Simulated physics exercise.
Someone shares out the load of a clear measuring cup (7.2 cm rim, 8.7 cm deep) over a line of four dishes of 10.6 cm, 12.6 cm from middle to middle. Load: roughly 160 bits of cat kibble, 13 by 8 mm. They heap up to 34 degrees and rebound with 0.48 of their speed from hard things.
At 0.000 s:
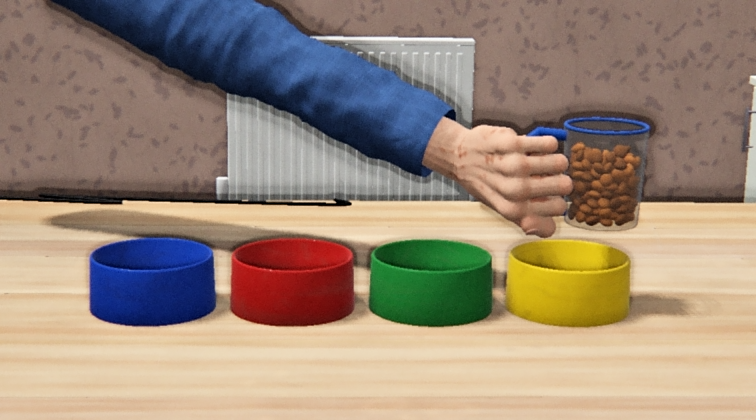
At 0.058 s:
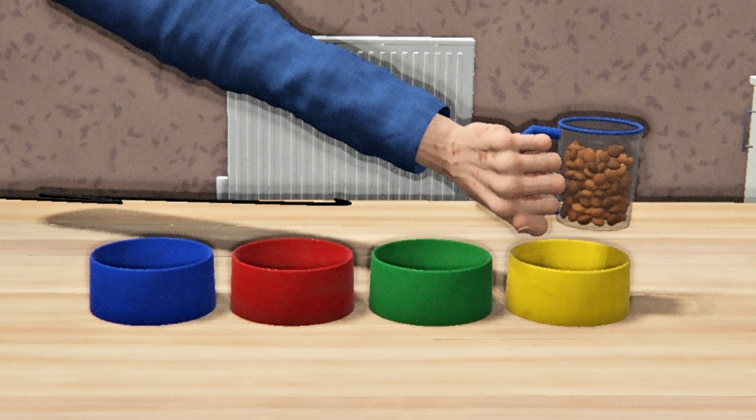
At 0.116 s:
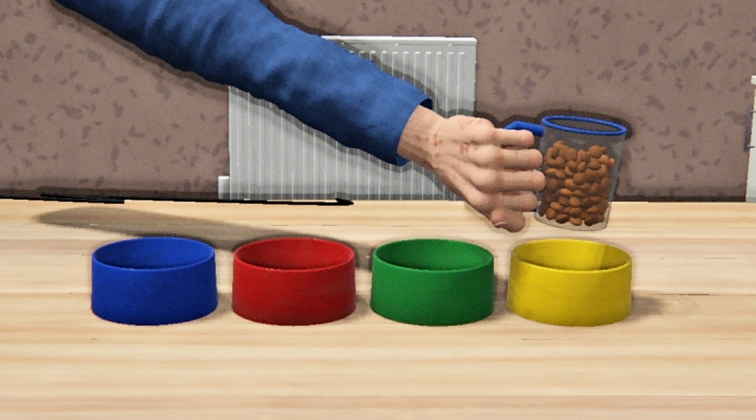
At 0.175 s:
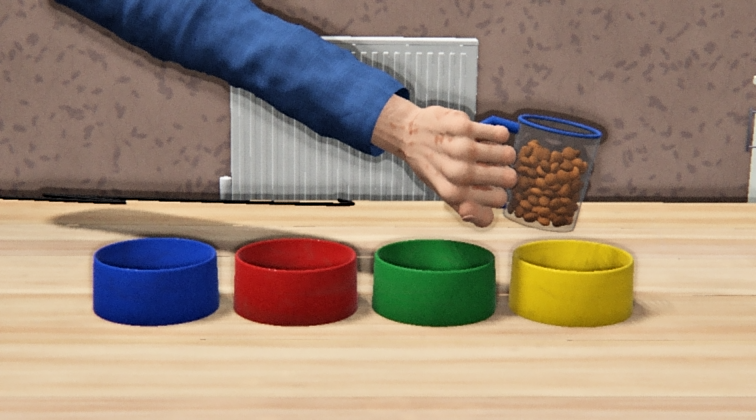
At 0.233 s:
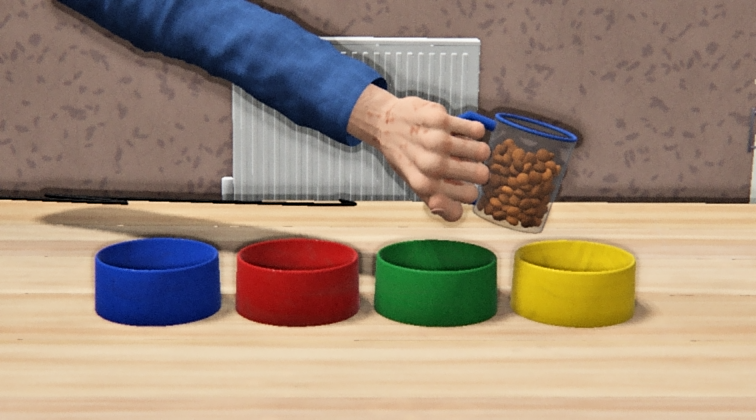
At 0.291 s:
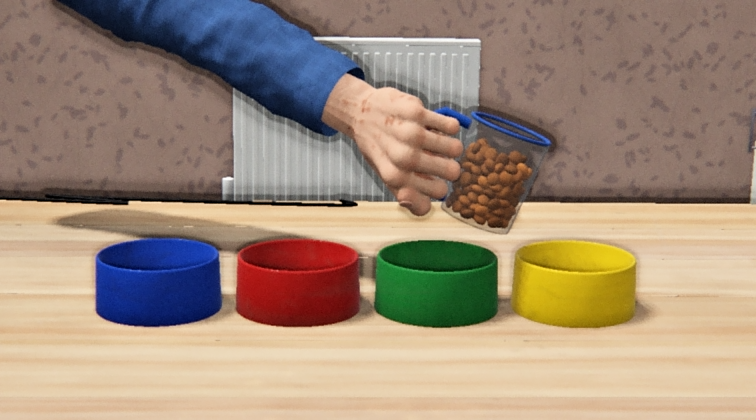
A hand in a blue sleeve held a clear measuring cup of brown kibble above the yellow dish, then moved it left toward the green one, tilting it gradually to the right along the way.
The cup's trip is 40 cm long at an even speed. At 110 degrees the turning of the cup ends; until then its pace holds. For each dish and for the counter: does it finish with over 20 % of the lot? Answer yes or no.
Red: No, blue: Yes, green: No, yellow: No, counter: Yes.
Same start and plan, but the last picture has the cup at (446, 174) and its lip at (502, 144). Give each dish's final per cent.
Red 10; blue 40; green 0; yellow 0.
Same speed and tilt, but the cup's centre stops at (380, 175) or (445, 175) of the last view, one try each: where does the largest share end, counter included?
The winner: Green; counter.
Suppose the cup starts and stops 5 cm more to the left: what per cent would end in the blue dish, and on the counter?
In that case blue 90, counter 0.
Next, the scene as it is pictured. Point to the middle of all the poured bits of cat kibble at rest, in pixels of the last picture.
At about (218, 297).
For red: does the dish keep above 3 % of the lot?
Red yes.
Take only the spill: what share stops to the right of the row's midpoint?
About 0 per cent.
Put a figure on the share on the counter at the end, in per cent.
About 50 per cent.
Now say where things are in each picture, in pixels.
Cup at (604, 174), tilt 0 degrees, lip at (647, 127), moved 0.0 cm; middle of the pieces at (606, 182); yellow dish at (569, 256); green dish at (432, 256); red dish at (293, 255); blue dish at (152, 255), in the first frame.
Cup at (597, 174), tilt 1 degrees, lip at (641, 127), moved 0.6 cm; middle of the pieces at (599, 182), in the second frame.
Cup at (577, 174), tilt 5 degrees, lip at (624, 129), moved 2.6 cm; middle of the pieces at (579, 182), in the third frame.
Cup at (549, 174), tilt 10 degrees, lip at (599, 134), moved 5.2 cm; middle of the pieces at (550, 182), in the fourth frame.
Cup at (522, 174), tilt 15 degrees, lip at (575, 138), moved 7.9 cm; middle of the pieces at (522, 182), in the fifth frame.
Cup at (493, 174), tilt 20 degrees, lip at (548, 143), moved 10.5 cm; middle of the pieces at (493, 182); yellow dish at (575, 257); green dish at (437, 256); red dish at (298, 256); blue dish at (158, 255). Its pace works out near 85 degrees a second; the hand travels 46 cm a second, in the sixth frame.
After 0.80 s, tilt 63 degrees; cup holds 100 %.
After 1.14 s, tilt 91 degrees; cup holds 100 %.
Then, at 1.57 s, tilt 110 degrees; cup holds 60 %, red 5 %, blue 15 %.
By 3.3 s all is still; red 5 %, blue 35 %, green 0 %, yellow 0 %, counter 50 %, cup 10 %.
